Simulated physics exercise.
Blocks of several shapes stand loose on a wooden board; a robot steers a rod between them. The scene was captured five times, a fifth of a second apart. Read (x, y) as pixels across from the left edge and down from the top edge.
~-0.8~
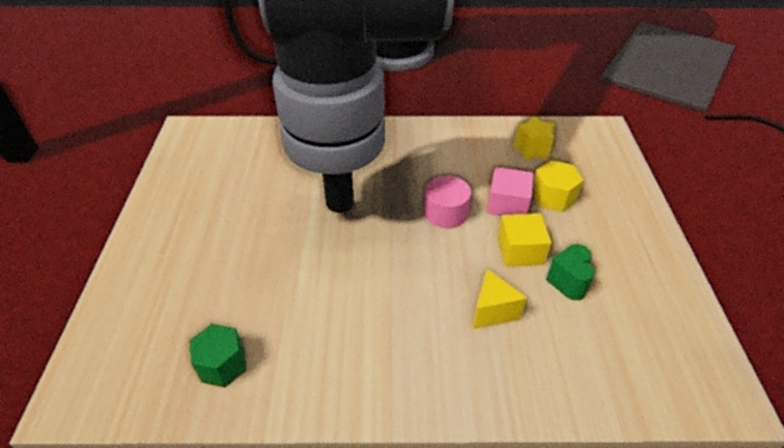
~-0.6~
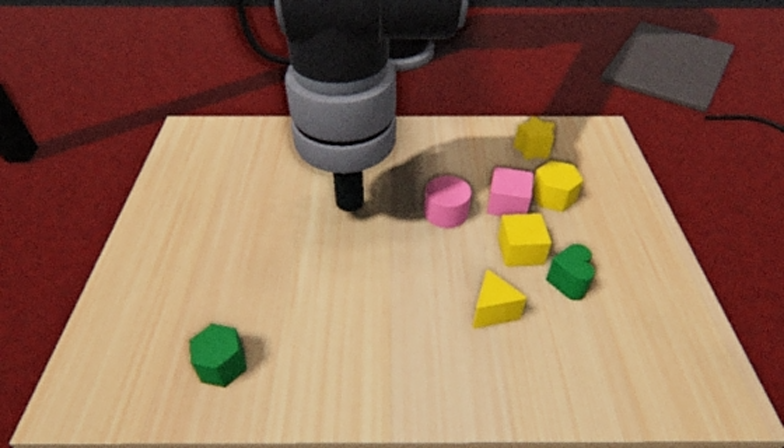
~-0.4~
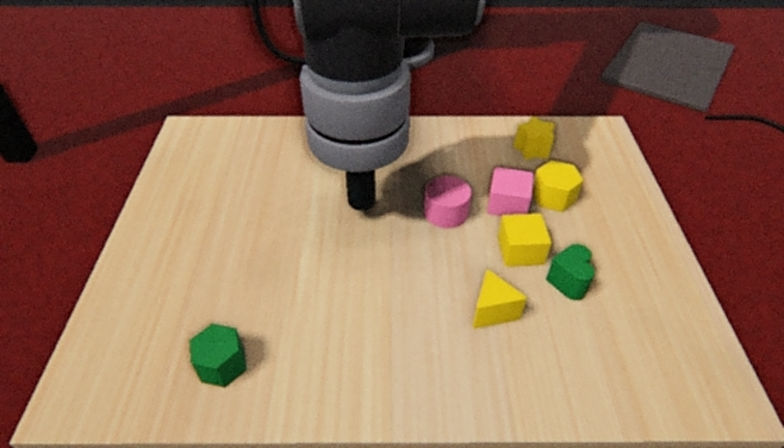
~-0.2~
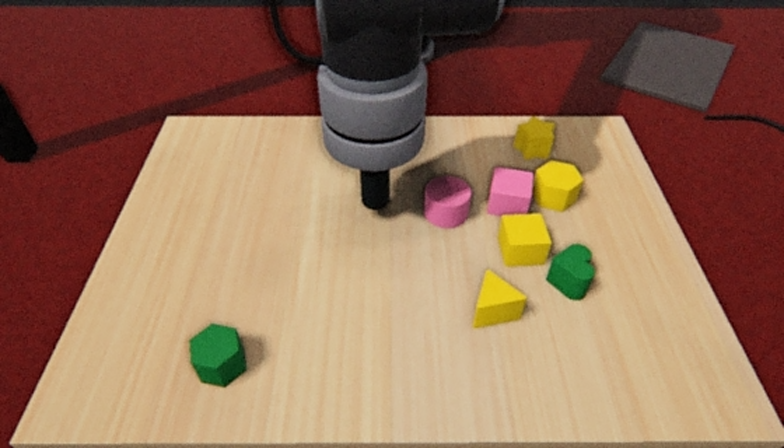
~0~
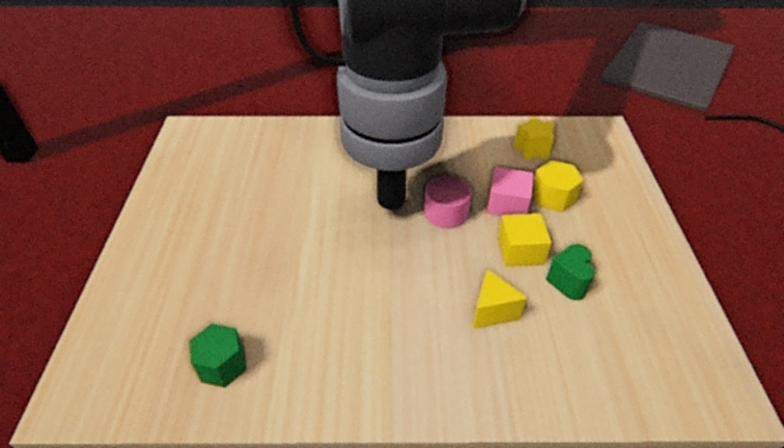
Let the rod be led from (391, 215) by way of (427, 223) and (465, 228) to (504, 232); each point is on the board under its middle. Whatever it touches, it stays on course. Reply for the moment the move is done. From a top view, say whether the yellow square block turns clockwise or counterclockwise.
Answer: Clockwise.
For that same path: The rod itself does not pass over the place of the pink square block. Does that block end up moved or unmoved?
Displaced.
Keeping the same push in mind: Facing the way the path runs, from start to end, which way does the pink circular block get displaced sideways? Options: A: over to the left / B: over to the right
Option A.
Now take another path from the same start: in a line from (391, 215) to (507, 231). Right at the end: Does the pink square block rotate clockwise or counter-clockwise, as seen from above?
Counterclockwise from above.
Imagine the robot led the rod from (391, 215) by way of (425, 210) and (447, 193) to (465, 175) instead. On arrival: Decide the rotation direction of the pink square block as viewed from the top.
The block turns counter-clockwise.
The first path, step by step. One third of the way, rod (429, 210); pink circular block (462, 189).
Two thirds of the way, rod (467, 215); pink circular block (491, 187); pink square block (530, 177), turned 15° anticlockwise; yellow hexagonal block (568, 172).
At the end, rod (507, 219); pink circular block (501, 183); pink square block (540, 170); yellow square block (540, 234), turned 20° clockwise; yellow hexagonal block (579, 168), turned 15° clockwise.
